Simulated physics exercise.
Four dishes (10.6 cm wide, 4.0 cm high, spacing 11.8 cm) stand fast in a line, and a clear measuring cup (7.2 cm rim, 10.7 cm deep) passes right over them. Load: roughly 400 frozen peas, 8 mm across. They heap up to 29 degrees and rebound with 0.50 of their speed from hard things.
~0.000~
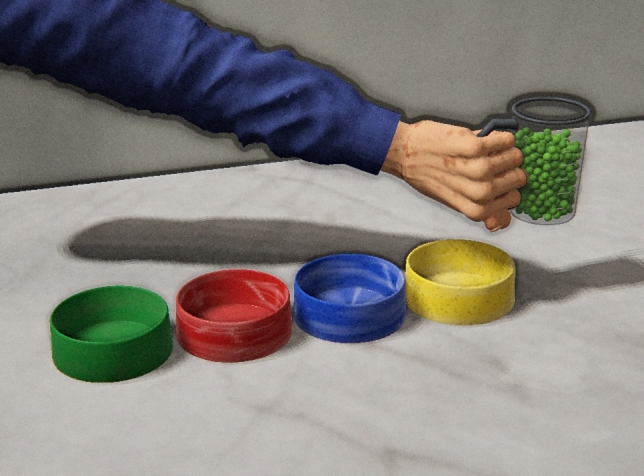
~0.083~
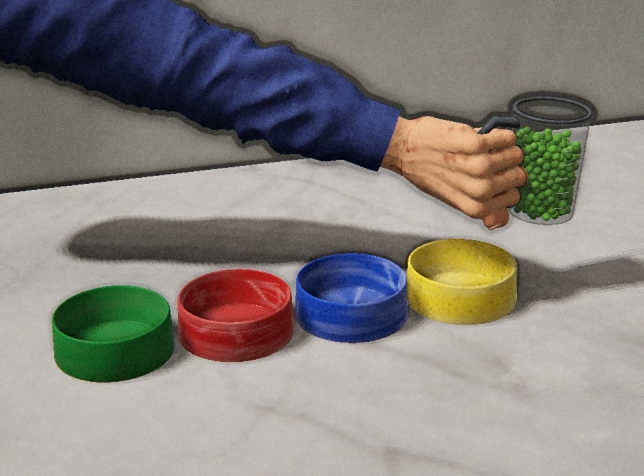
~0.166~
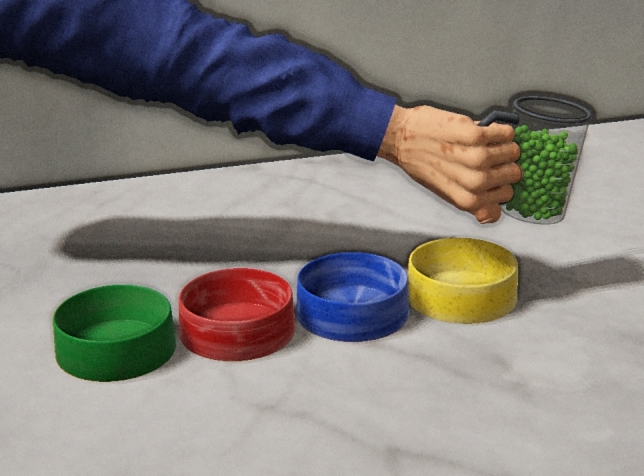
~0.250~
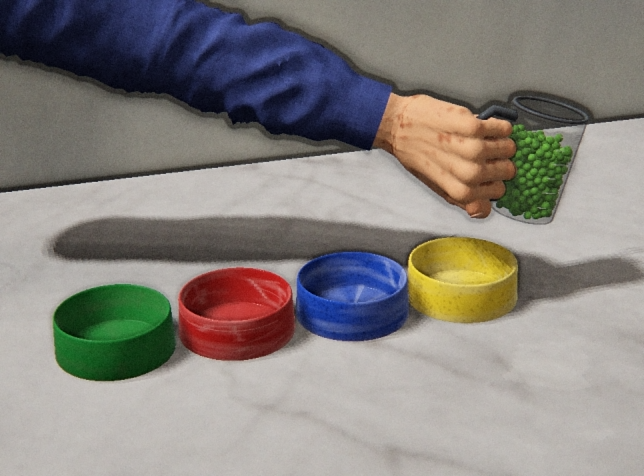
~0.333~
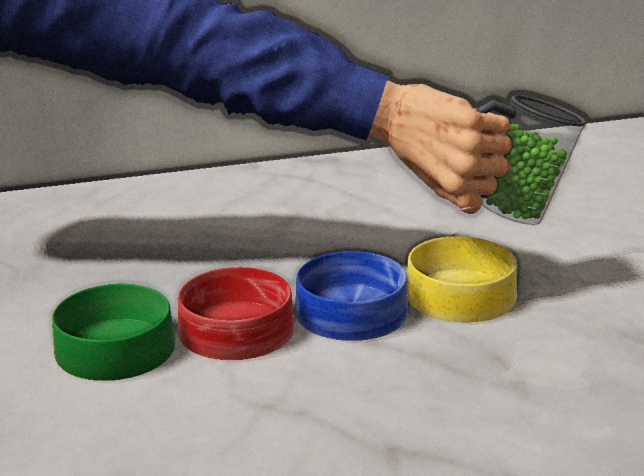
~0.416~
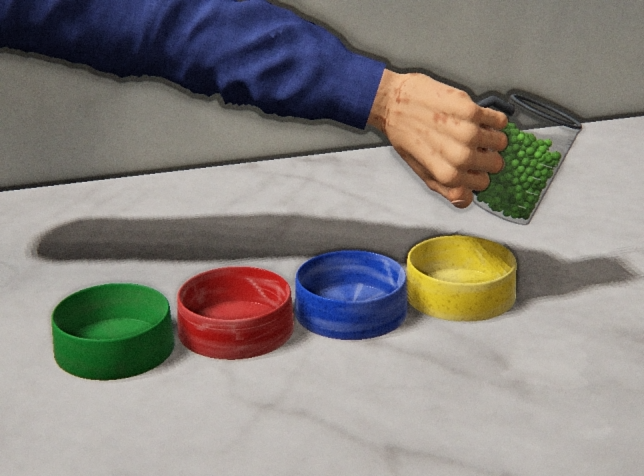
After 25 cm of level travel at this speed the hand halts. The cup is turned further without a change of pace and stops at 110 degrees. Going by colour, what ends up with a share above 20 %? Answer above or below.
Red dish: Below; blue dish: Below; green dish: Below; yellow dish: Above; on the counter: Below.
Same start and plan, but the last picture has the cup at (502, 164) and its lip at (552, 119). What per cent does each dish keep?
Red 0, blue 90, green 0, yellow 0.
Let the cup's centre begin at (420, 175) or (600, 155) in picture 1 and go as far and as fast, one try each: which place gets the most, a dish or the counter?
The winner: Blue, then counter.
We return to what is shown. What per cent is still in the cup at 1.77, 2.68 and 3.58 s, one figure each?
In turn: 70, 0, 0.
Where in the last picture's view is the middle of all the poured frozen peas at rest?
Around (464, 276).
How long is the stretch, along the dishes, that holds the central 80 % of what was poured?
Some 7 cm.
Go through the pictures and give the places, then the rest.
In the first picture, cup at (547, 162), tilt 0 degrees, lip at (584, 107), moved 0.0 cm; middle of the pieces at (542, 175); yellow dish at (461, 263); blue dish at (350, 279); red dish at (233, 296); green dish at (109, 314).
In the second picture, cup at (546, 162), tilt 2 degrees, lip at (586, 108), moved 0.2 cm; middle of the pieces at (542, 174).
In the third picture, cup at (542, 161), tilt 7 degrees, lip at (585, 110), moved 0.8 cm; middle of the pieces at (536, 174).
In the fourth picture, cup at (536, 161), tilt 13 degrees, lip at (583, 114), moved 1.4 cm; middle of the pieces at (529, 173).
In the fifth picture, cup at (529, 161), tilt 18 degrees, lip at (579, 118), moved 2.1 cm; middle of the pieces at (521, 173).
In the sixth picture, cup at (523, 161), tilt 24 degrees, lip at (576, 122), moved 2.7 cm; middle of the pieces at (514, 172); yellow dish at (462, 260); blue dish at (351, 276); red dish at (234, 293); green dish at (111, 311). Its pace works out near 65 degrees a second; the hand travels 8 cm a second.
After 1.77 s, tilt 110 degrees; cup holds 70 %, yellow 25 %.
After 2.68 s, tilt 110 degrees; cup holds 0 %, yellow 100 %.
After 3.58 s, tilt 110 degrees; cup holds 0 %, yellow 100 %.
At rest (3.9 s), red 0 %, blue 0 %, green 0 %, yellow 100 %, counter 5 %.
